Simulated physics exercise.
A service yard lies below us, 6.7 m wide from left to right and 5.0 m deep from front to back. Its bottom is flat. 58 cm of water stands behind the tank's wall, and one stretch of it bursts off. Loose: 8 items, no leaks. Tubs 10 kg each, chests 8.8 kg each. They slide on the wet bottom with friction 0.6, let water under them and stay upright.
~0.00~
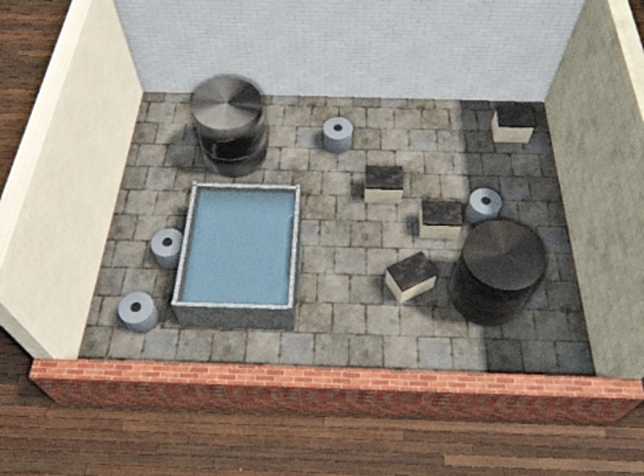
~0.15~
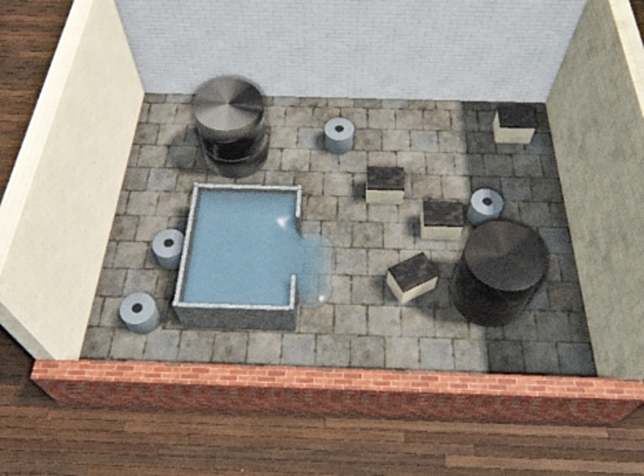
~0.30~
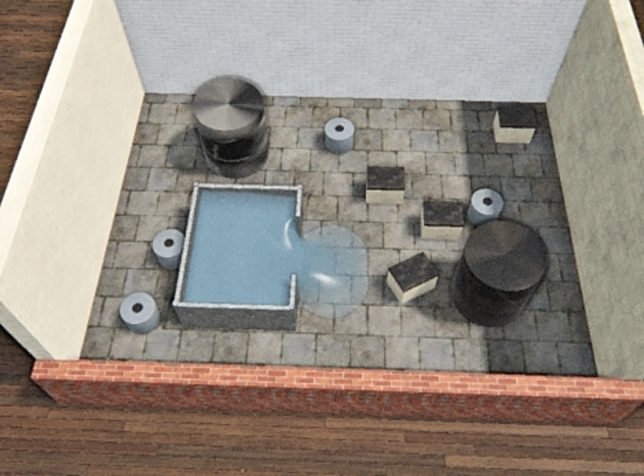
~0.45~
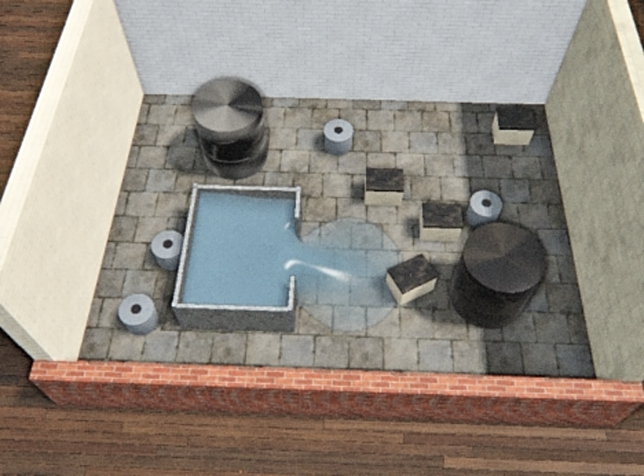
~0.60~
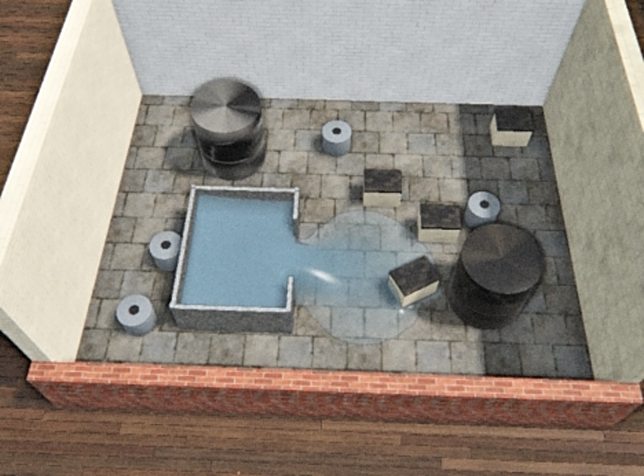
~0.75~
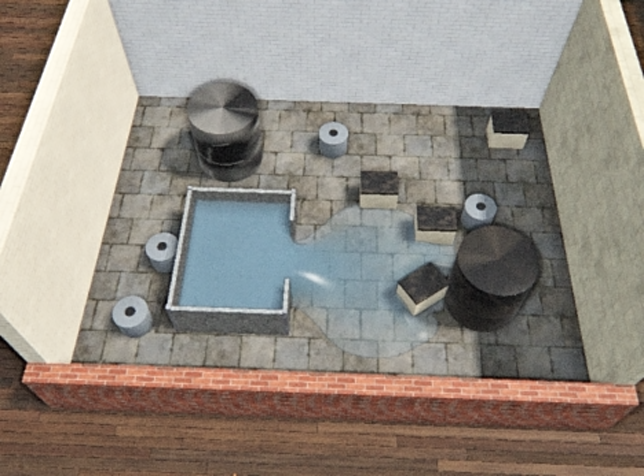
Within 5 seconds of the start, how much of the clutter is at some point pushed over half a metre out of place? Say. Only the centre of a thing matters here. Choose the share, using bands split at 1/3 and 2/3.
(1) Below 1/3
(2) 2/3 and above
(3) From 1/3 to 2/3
3, from 1/3 to 2/3.
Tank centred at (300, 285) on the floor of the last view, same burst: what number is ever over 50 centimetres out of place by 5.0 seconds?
Result: 3 of them.
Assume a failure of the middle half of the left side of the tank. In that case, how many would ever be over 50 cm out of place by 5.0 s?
2.
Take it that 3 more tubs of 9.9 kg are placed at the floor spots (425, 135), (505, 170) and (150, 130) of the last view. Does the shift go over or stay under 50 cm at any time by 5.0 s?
Below, above, below.
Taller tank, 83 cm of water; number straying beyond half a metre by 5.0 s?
Under that setup the answer is 5.
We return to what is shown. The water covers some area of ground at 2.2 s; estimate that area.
Roughly 16 m2 of it is wet.
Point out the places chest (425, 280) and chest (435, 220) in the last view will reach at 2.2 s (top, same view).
About (519, 351) for the first and (495, 186) for the second.
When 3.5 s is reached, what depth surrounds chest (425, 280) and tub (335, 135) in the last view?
11 and 1 cm.
After 1.1 s 0 of 8 are over 50 cm from their spots; 1 afloat.
After 2.2 s 4 of 8 are over 50 cm from their spots; 2 afloat.
After 3.5 s 5 of 8 are over 50 cm from their spots; 4 afloat.
After 5.0 s 5 of 8 are over 50 cm from their spots, and 5 have been at some point; 3 afloat.
